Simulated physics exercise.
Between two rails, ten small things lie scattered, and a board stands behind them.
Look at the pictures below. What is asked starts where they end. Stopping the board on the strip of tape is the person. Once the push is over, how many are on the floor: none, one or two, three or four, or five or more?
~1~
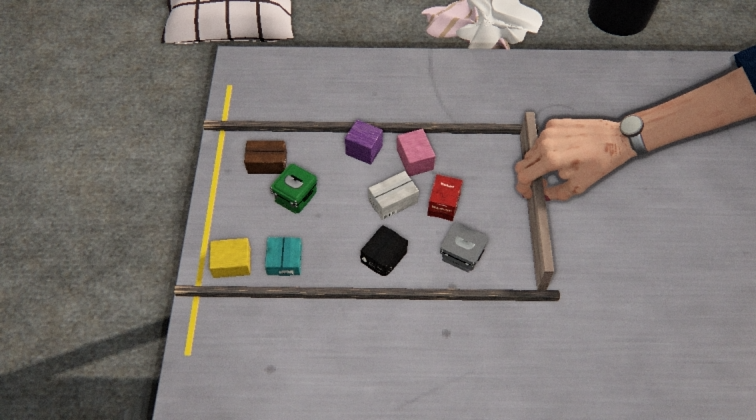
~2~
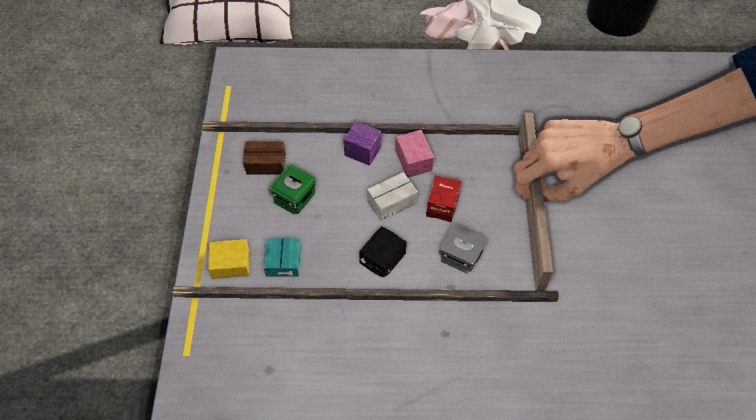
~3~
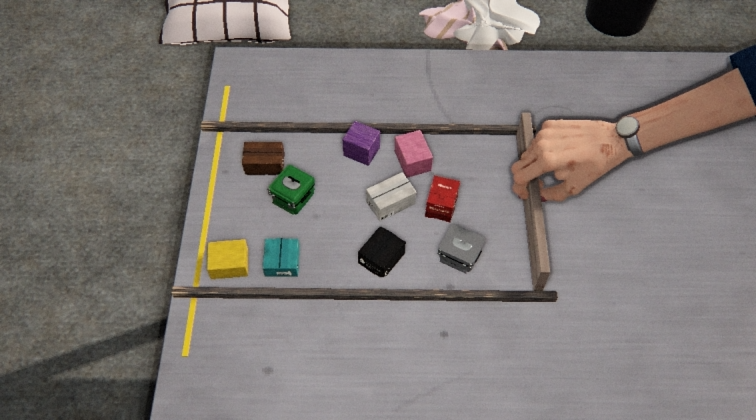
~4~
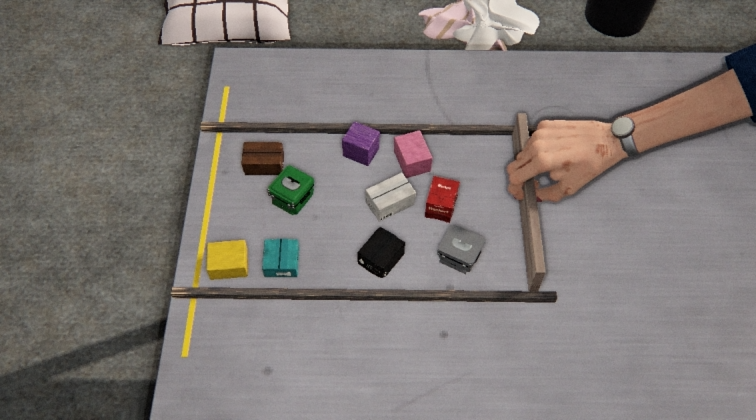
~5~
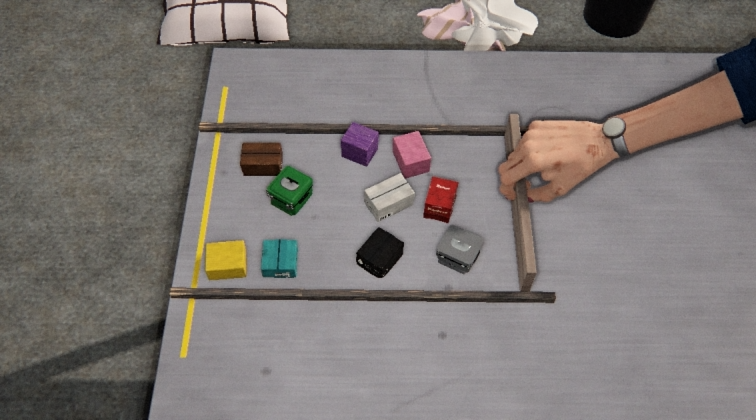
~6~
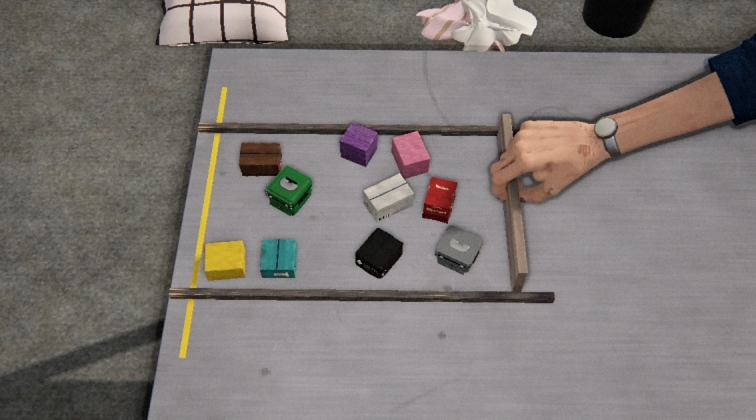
Count off: Five and up.
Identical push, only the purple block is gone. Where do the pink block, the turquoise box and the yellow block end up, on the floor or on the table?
Pink block: Still there. Turquoise box: Over the edge. Yellow block: Over the edge.
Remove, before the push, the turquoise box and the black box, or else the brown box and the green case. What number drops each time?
5 in the first try, 5 in the second.
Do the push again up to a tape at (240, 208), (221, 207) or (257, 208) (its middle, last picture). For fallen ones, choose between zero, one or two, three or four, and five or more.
Lab note - count per position: Either three or four; five or more; three to four.
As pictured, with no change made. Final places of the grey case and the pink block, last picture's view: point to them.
The grey case comes to rest at (178, 254), and the pink block comes to rest at (198, 150).
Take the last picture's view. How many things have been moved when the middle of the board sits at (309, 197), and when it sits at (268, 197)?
By then 10, and later 10.
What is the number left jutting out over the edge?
It totals 3.
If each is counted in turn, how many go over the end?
7.
A little later, none off yet; yellow block at rest near (225, 261); brown box at rest near (261, 160); turquoise box at rest near (279, 259).
Next, none off yet; yellow block shifted a little near (207, 260); brown box moving near (256, 159); turquoise box shifted about its own width near (242, 260).
Later still, one off so far; yellow block fallen; brown box tilted a little near (180, 153); turquoise box tilted well over near (158, 267).
When it is over, the number that fall off is five or more; down, white box, black box, purple block, green case, turquoise box, brown box and yellow block.
